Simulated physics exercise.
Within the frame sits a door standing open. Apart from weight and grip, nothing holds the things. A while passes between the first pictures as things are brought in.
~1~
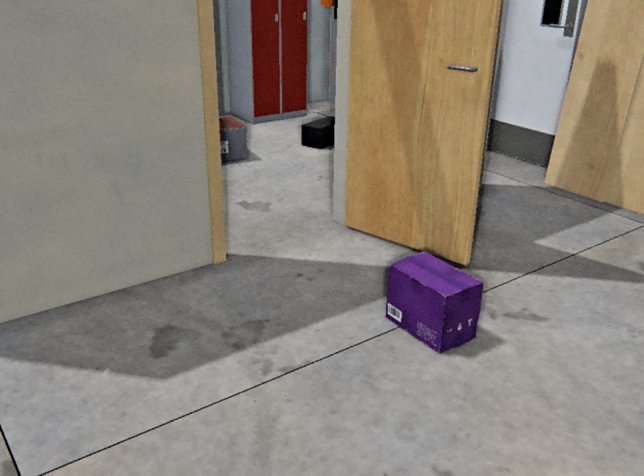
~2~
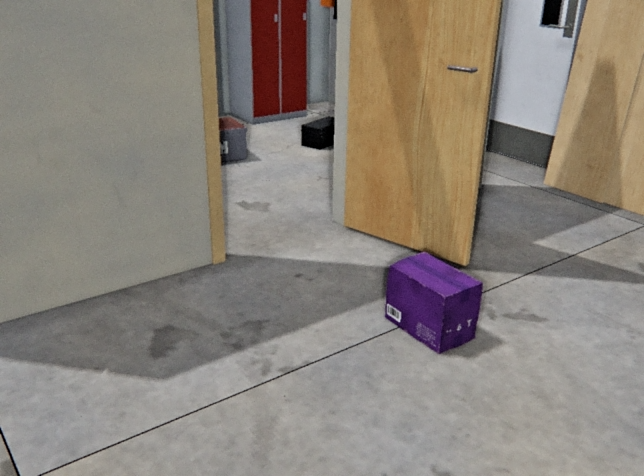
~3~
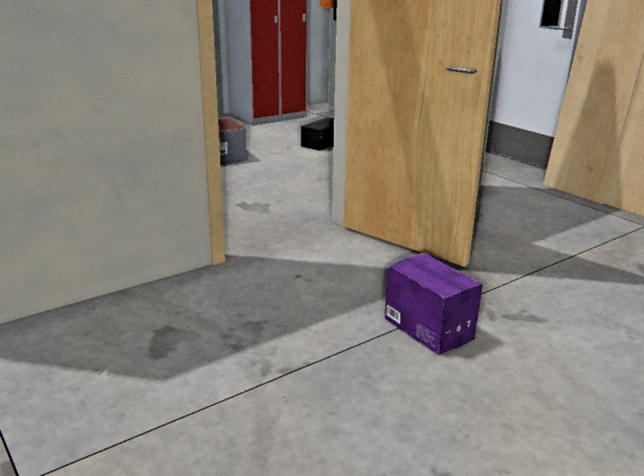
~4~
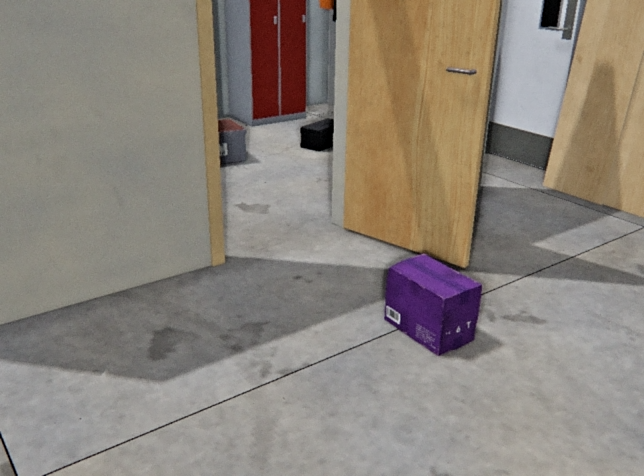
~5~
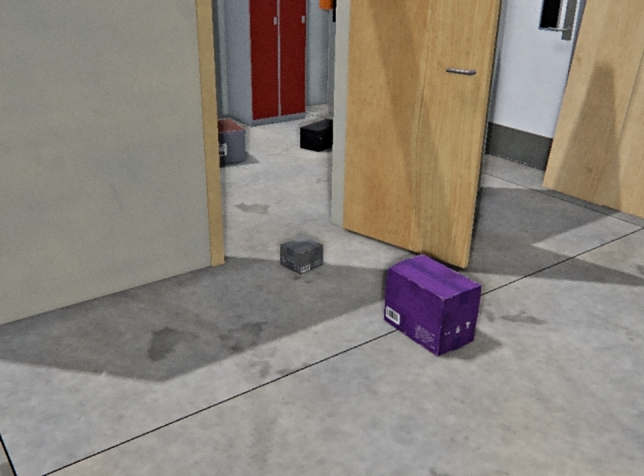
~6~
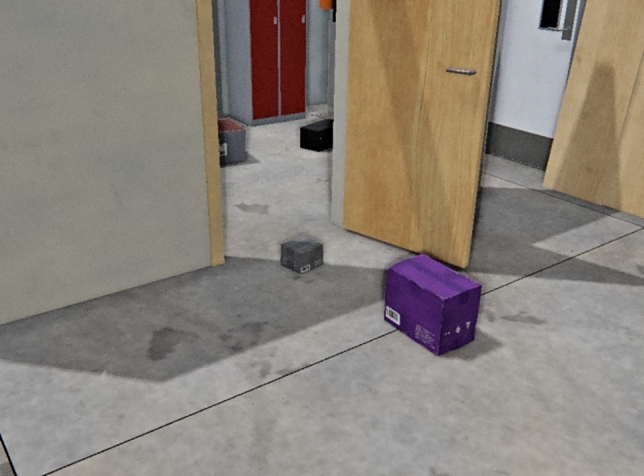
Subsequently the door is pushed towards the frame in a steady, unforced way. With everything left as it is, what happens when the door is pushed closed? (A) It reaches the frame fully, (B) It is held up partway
It reaches the frame fully.
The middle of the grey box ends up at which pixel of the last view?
End position, last frame: About (232, 233).
Then, 0.60 s after the last picture, open by 72°.
Then, 1.00 s after the last picture, open by 33°; grey box slid a little near (290, 254).
Then, 1.20 s after the last picture, open by 14°; grey box slid about its own width near (262, 248).
Then, 1.40 s after the last picture, open by 0°; grey box slid well along near (240, 237).
At rest, open by 0°; moved from the start, grey box; purple box in place. Seen from the same camera at the end, grey box near (232, 233).
